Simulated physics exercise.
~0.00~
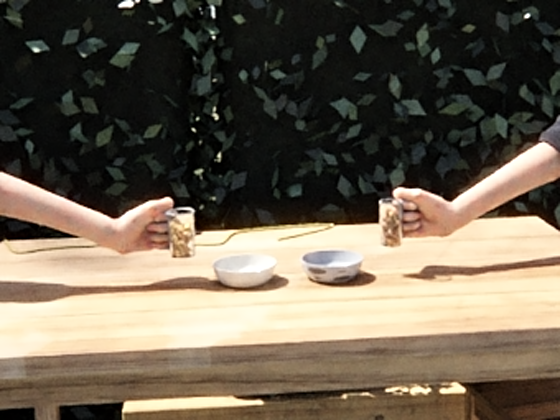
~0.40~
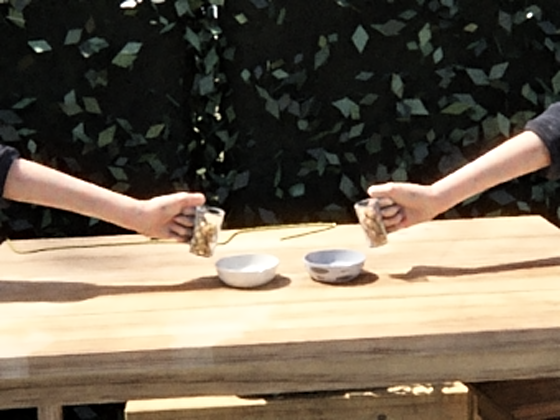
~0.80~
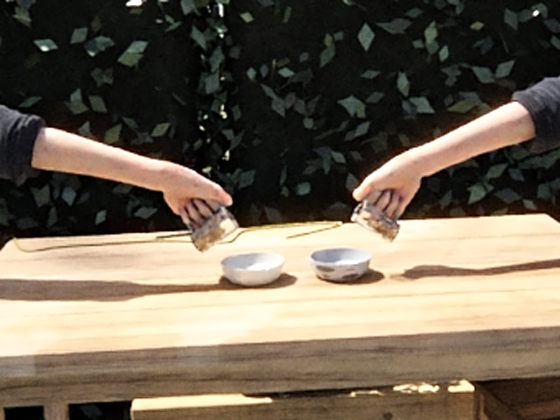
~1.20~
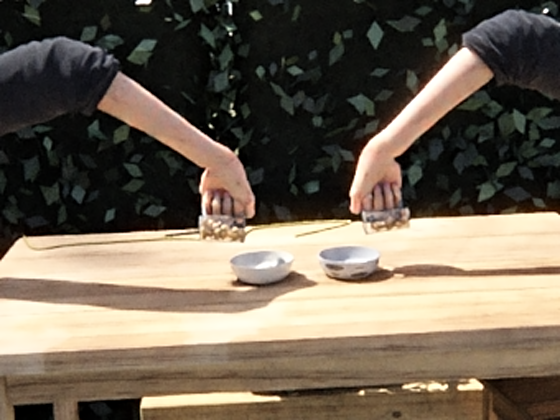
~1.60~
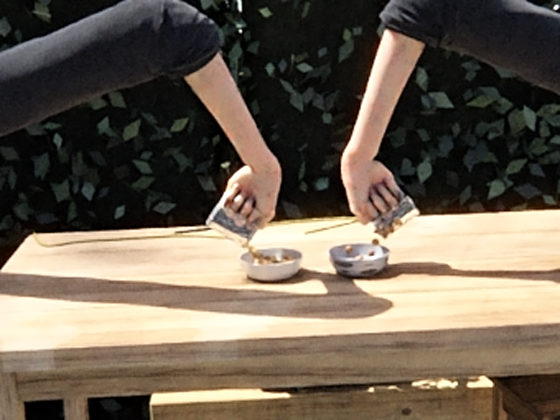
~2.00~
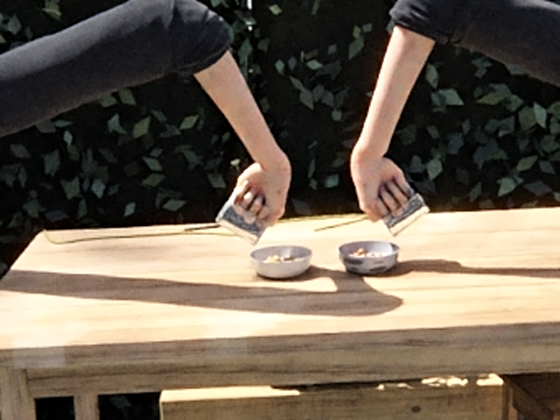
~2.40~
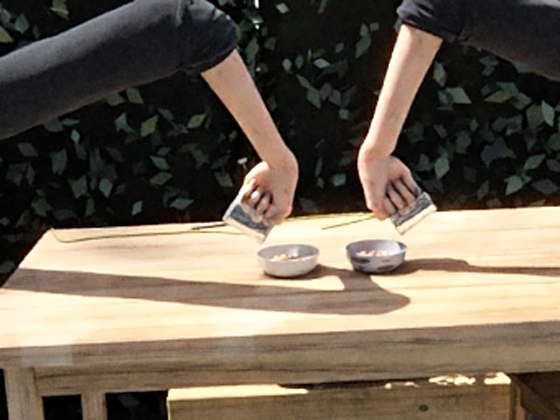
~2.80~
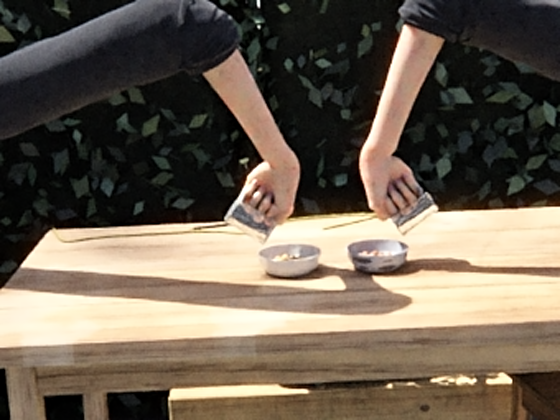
Two hands, one from each side, brought small clear cups of little brown pieces toward two low dishes on a wooden table, then tipped them over until the pieces fell in, and ended holding the upturned cups above the dishes.
